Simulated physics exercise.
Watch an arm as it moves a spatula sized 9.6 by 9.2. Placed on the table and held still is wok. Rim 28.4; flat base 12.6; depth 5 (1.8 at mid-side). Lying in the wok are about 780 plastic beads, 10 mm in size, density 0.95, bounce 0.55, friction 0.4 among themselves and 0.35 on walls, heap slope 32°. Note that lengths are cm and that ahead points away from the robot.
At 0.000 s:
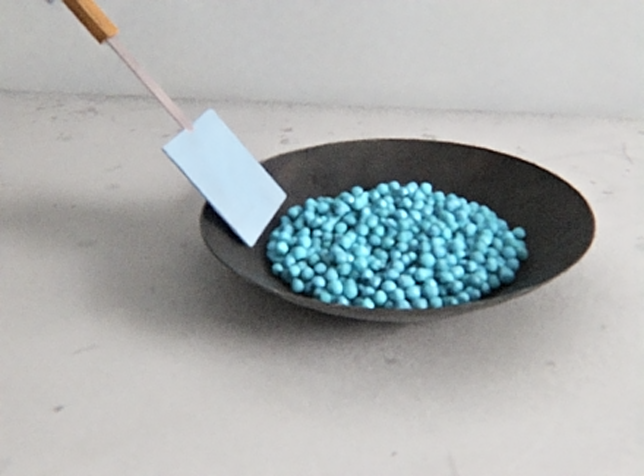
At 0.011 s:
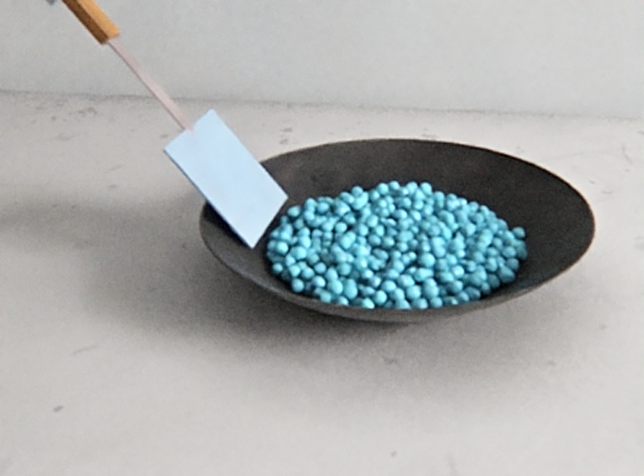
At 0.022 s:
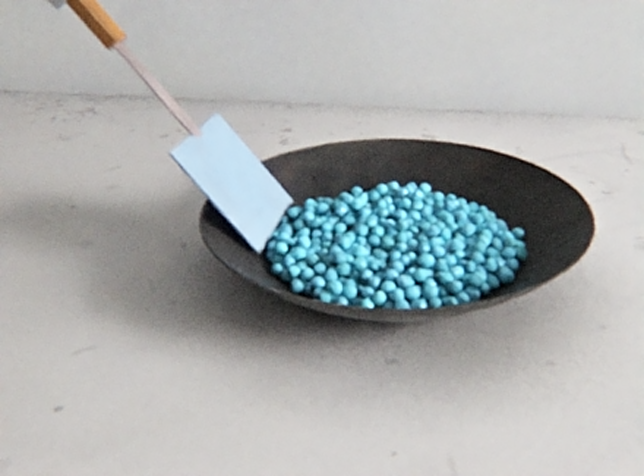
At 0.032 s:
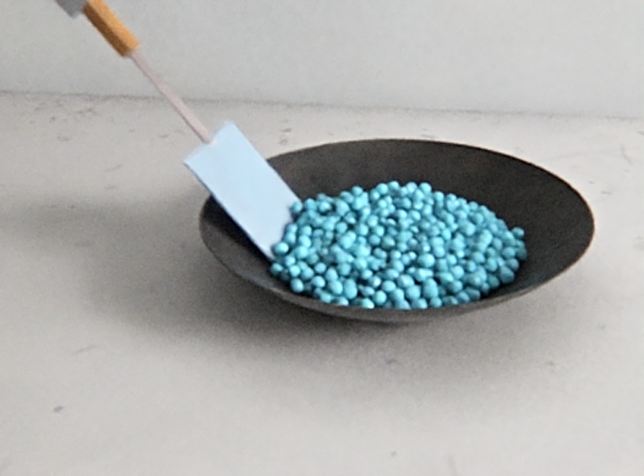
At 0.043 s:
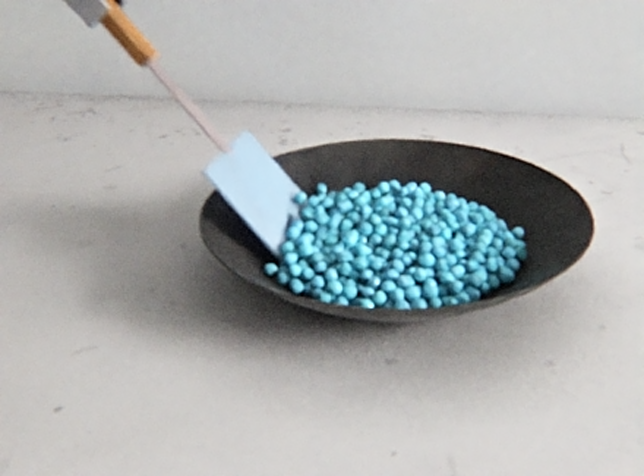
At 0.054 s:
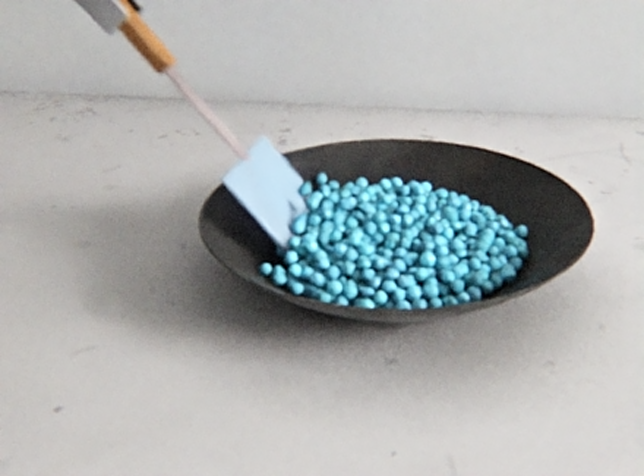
To begin with, a pale blue spatula held by an arm rests at the left edge of a dark wok filled with turquoise beads on a table. The spatula then slides rightward and down into the beads, nudging a few at the heap's left edge while the wok stays still.
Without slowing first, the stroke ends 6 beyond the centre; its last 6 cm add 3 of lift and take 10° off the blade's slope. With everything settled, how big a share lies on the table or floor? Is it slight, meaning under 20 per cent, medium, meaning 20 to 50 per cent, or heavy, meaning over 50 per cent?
It is medium, from 20 to 50 per cent.
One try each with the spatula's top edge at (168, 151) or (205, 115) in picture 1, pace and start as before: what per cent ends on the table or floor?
First try around 20 percent, second around 25 percent.
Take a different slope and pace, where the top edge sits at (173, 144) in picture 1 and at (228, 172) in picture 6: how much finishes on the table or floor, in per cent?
Close to 20 in a hundred.
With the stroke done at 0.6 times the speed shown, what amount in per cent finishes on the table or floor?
Roughly 5 percent ends on the table or floor.
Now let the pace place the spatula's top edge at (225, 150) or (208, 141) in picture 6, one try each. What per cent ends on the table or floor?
Estimates: About 10 %, about 0 %.
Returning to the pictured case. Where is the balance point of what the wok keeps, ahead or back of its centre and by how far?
Ahead of centre, near 3.5 centimetres.
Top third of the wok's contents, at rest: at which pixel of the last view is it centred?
It is centred near (503, 236) in the last view.
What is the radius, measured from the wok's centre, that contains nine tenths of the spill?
I reckon it's some 70 centimetres.
By 0.08 s, sloping 51°, highest piece 7 above the table; 784 in the wok.
By 0.11 s, sloping 48°, highest piece 9 above the table; 783 in the wok, 1 on the blade or in flight.
By 0.32 s, sloping 41°, highest piece 24 above the table; 570 in the wok, 127 on the table or floor, 87 on the blade or in flight.
By 1.37 s, sloping 41°, highest piece 5 above the table; 569 in the wok, 215 on the table or floor.
Final count, 569 in the wok, 215 on the table or floor. That is 27 % on the table or floor.
